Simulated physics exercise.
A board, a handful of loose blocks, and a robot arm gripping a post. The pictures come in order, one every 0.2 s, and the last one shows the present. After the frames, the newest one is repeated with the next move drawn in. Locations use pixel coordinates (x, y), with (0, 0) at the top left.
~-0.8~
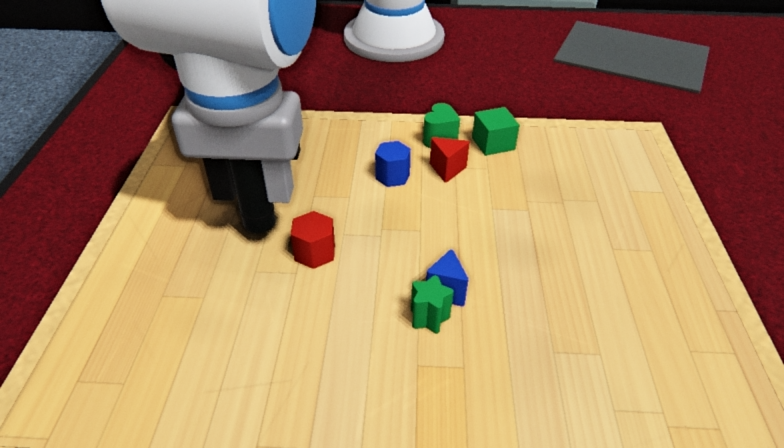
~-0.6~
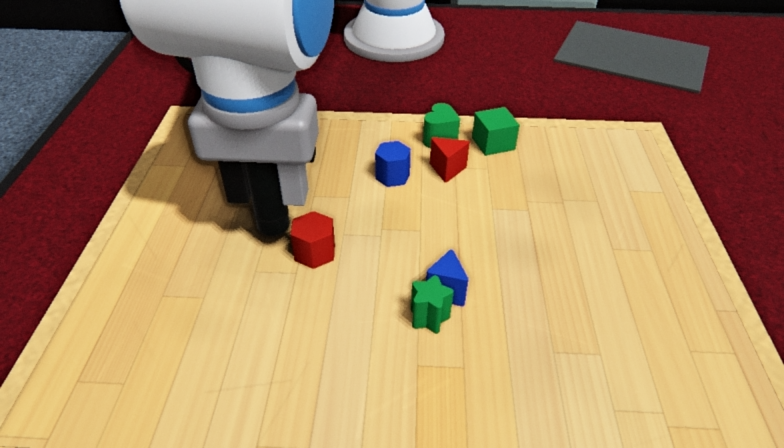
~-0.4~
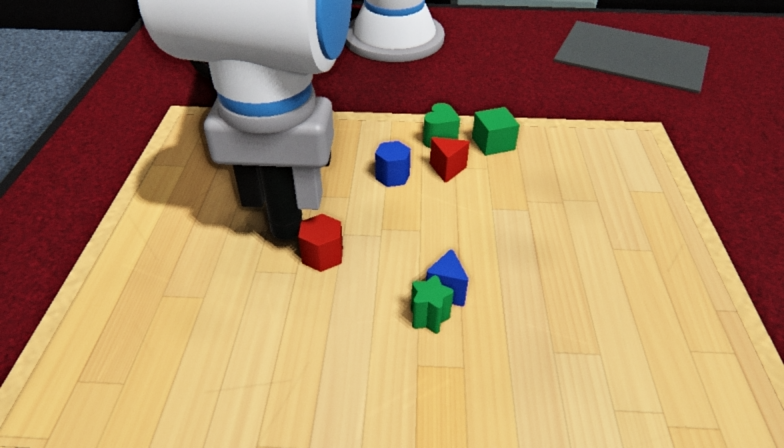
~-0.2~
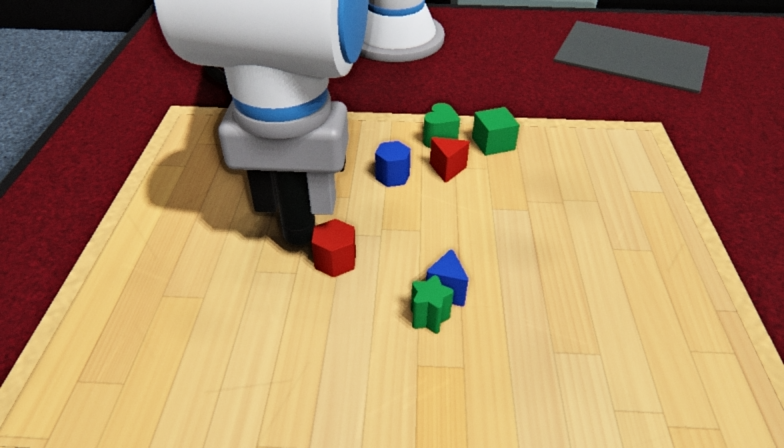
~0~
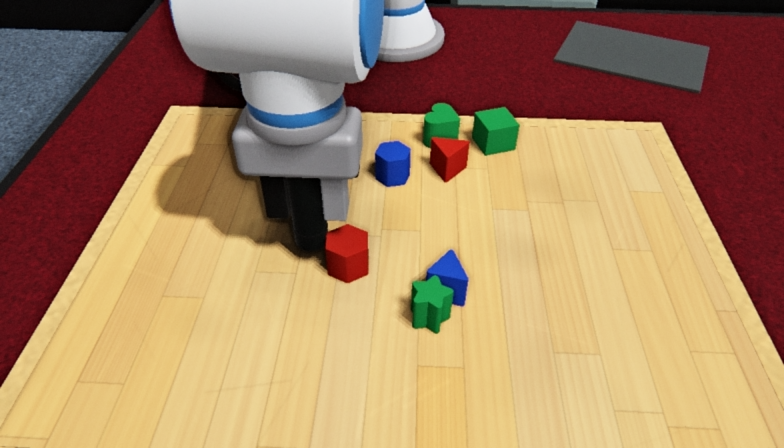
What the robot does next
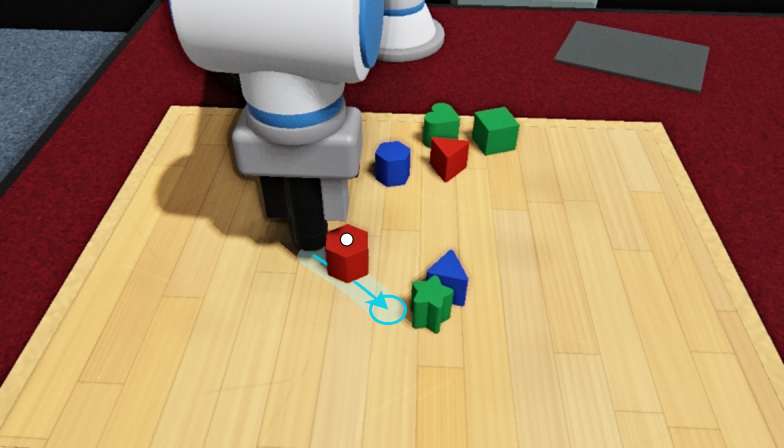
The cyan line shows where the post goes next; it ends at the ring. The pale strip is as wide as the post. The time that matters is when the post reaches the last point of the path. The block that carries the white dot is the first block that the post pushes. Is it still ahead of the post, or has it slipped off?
The post moves past it.
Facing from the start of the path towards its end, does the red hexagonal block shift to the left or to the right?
Moves left.
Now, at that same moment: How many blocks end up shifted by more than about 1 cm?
One moves.
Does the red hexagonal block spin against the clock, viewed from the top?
It seems so.
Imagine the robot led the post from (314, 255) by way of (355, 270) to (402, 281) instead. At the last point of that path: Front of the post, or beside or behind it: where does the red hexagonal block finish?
It stays ahead.
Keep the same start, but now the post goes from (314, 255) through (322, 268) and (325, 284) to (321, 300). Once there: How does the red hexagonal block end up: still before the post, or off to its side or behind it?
Expect to find it next to or behind the post.
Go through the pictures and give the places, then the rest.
The first frame shows post's lower end (260, 224); red hexagonal block (312, 226); green star (431, 291); blue triangular piece (449, 266).
The second frame shows post (274, 226); blocks still.
The third frame shows post (287, 230); red hexagonal block (320, 229).
The fourth frame shows post (300, 235); red hexagonal block (333, 234).
The fifth frame shows post (312, 241); red hexagonal block (347, 239); green star (431, 291); blue triangular piece (449, 266).
Drawn move, from (314, 255) over (339, 271) and (364, 289) to (388, 310); the dot is on the red hexagonal block.
On the path given first. Halfway along, post (351, 266); red hexagonal block (392, 254), turned 35° anticlockwise.
At the end, post (388, 295); red hexagonal block (415, 260), turned 95° anticlockwise; green star still; blue triangular piece (453, 266).
